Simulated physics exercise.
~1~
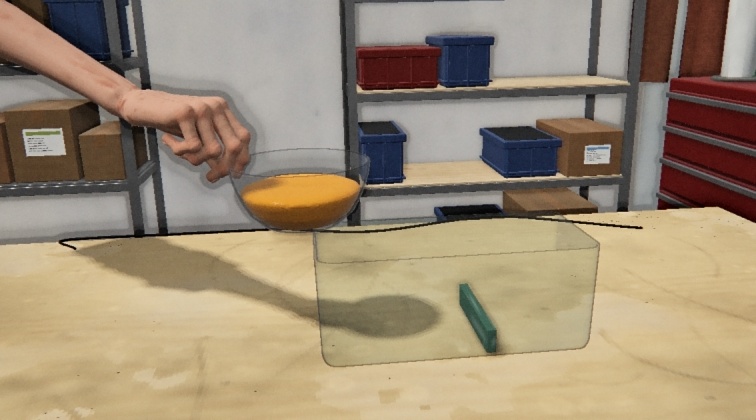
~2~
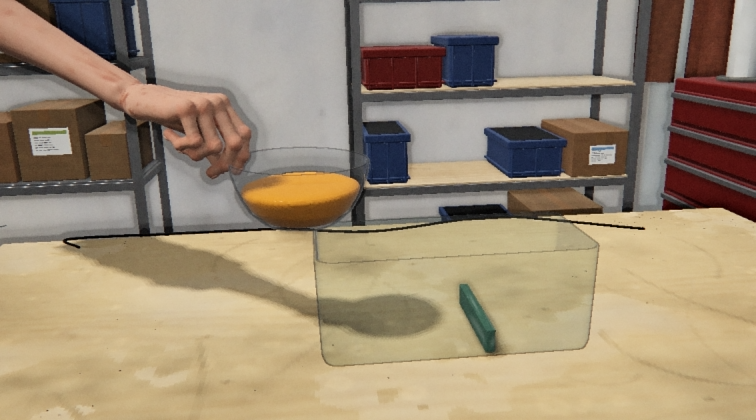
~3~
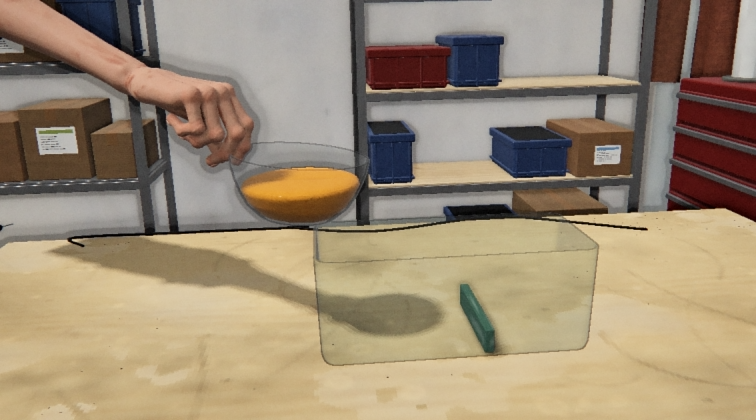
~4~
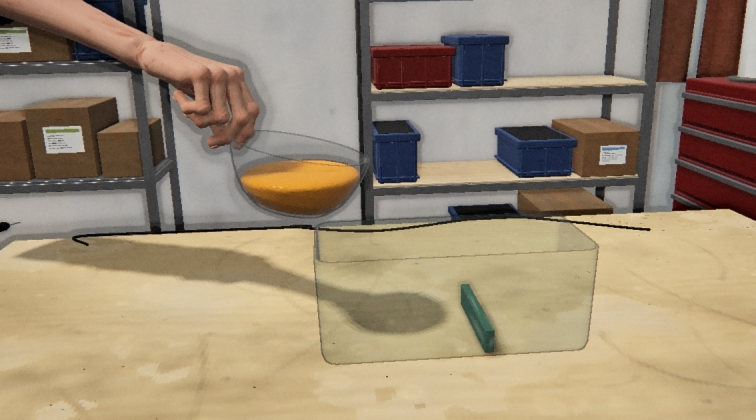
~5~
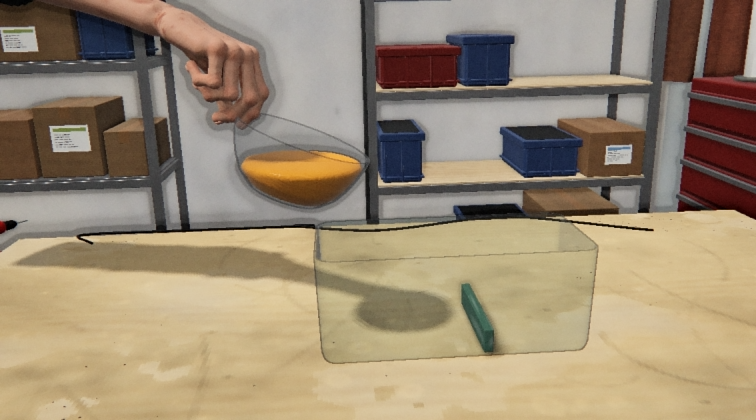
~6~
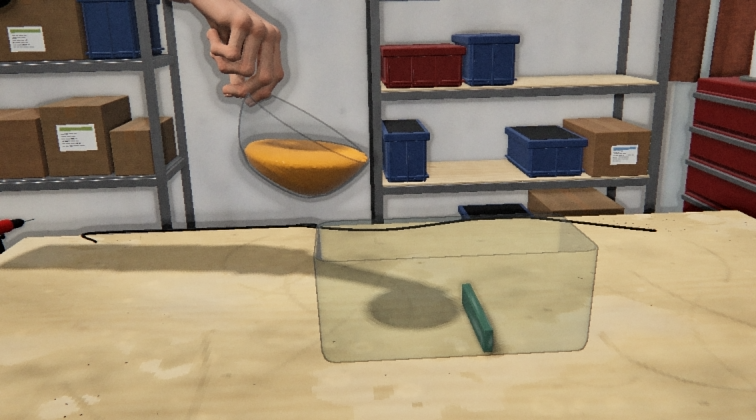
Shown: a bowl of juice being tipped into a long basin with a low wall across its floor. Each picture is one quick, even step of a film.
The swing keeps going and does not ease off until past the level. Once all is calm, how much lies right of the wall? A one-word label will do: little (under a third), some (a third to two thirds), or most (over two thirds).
Little.
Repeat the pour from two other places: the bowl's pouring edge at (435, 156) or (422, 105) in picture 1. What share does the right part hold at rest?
About 75 per cent, then about 75 per cent.
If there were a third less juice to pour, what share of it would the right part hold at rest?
10 %.
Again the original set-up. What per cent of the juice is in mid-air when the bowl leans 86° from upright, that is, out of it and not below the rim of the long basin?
55 %.
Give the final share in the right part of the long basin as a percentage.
Share approx. 15 %.
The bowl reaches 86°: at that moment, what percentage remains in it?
Near 30 percent is still in there.
A moment on, the tilt is 86° and 29 per cent is still to pour, 16 is left of the wall and 0 right of it.
Next, the tilt is 101° and 0 per cent is still to pour, 78 is left of the wall and 13 right of it.
Then the tilt is 101° and 0 per cent is still to pour, 84 is left of the wall and 14 right of it.
Later the tilt is 101° and 0 per cent is still to pour, 84 is left of the wall and 14 right of it.
At rest 84 per cent lies left of the wall, 15 right of it and 2 outside.
